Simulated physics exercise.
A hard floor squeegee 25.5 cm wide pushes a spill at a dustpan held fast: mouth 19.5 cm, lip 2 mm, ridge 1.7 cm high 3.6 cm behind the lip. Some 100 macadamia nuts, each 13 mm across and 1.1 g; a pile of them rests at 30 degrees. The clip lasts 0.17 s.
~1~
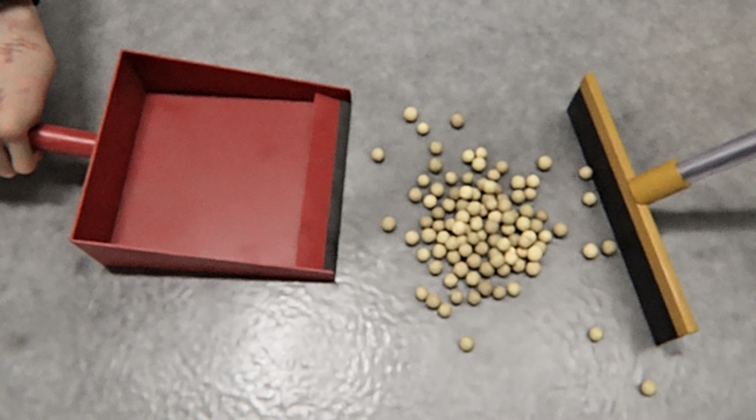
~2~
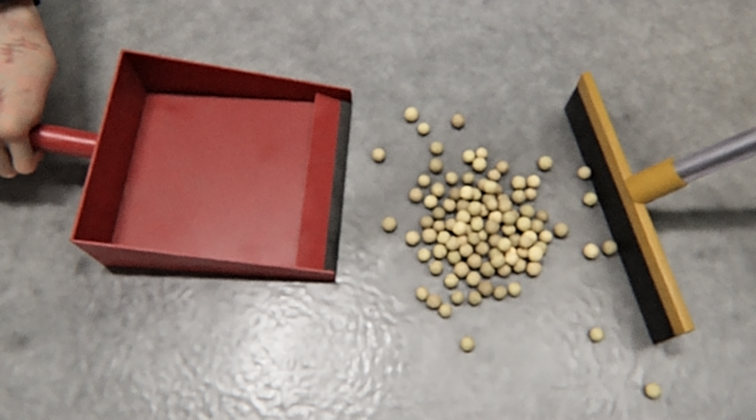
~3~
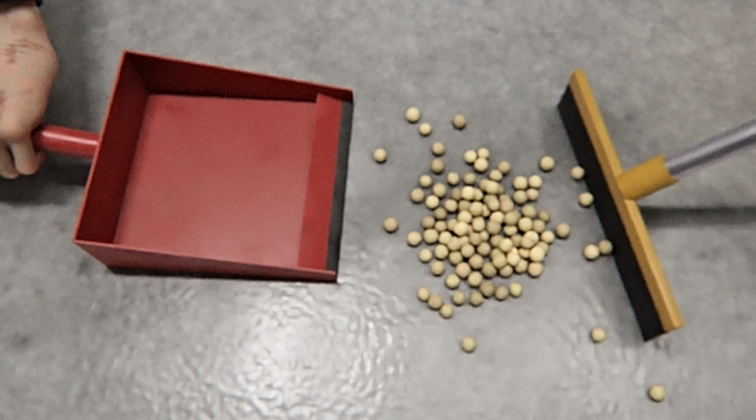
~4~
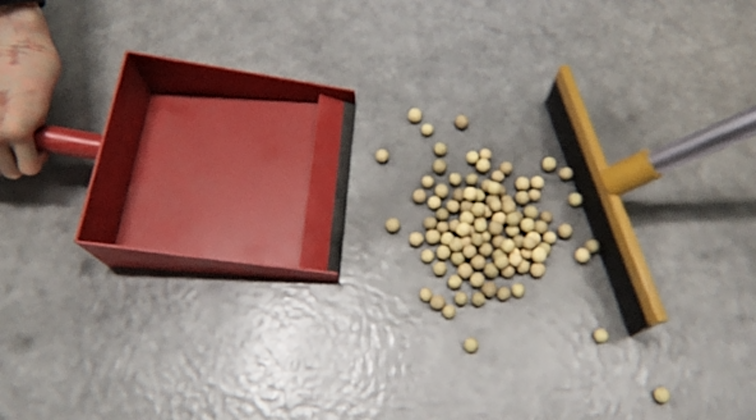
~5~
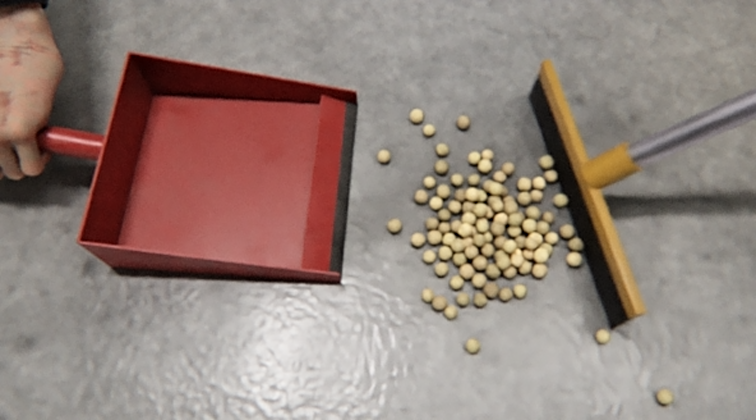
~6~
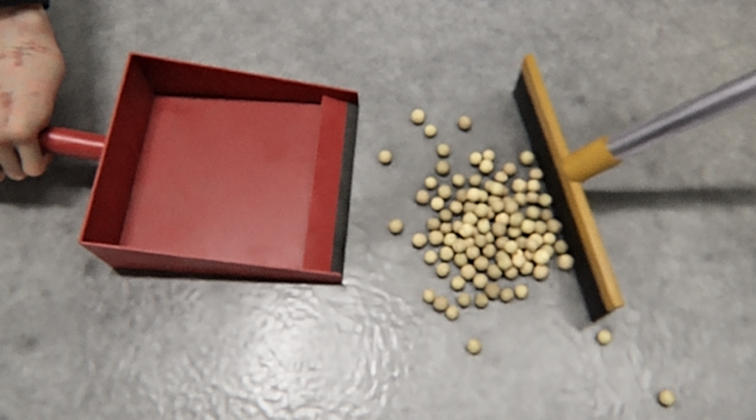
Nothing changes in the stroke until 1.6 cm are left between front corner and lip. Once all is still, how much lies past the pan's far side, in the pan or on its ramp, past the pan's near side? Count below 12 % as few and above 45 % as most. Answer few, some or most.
Far side: Few, pan: Few, near side: Some.
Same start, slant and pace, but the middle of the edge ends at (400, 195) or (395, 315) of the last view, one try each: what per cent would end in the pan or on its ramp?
Some 15 and 15 per cent.
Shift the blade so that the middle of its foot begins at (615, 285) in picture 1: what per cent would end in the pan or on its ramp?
Some 15 per cent.
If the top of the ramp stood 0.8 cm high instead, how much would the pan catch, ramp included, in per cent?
Then about 15 per cent.
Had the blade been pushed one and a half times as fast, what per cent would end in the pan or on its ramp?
Then about 15 per cent.
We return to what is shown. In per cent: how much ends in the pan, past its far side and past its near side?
Far side 0; pan 10; near side 30.
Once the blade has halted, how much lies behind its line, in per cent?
About 5 per cent.
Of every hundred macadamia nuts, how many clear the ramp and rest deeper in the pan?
Roughly 0 per cent.
Then, 0.14 s after the last picture, middle of the blade 12 cm from the lip; 0 % over the lip, far side 0 %, near side 15 %.
Then, 0.24 s after the last picture, middle of the blade 7 cm from the lip; 0 % over the lip, far side 0 %, near side 20 %.
Then, 0.47 s after the last picture, middle of the blade 5 cm from the lip; 10 % over the lip, far side 0 %, near side 30 %.
In the end, far side 0 %, pan 10 %, near side 30 %, in front of the lip or behind the blade 60 %.
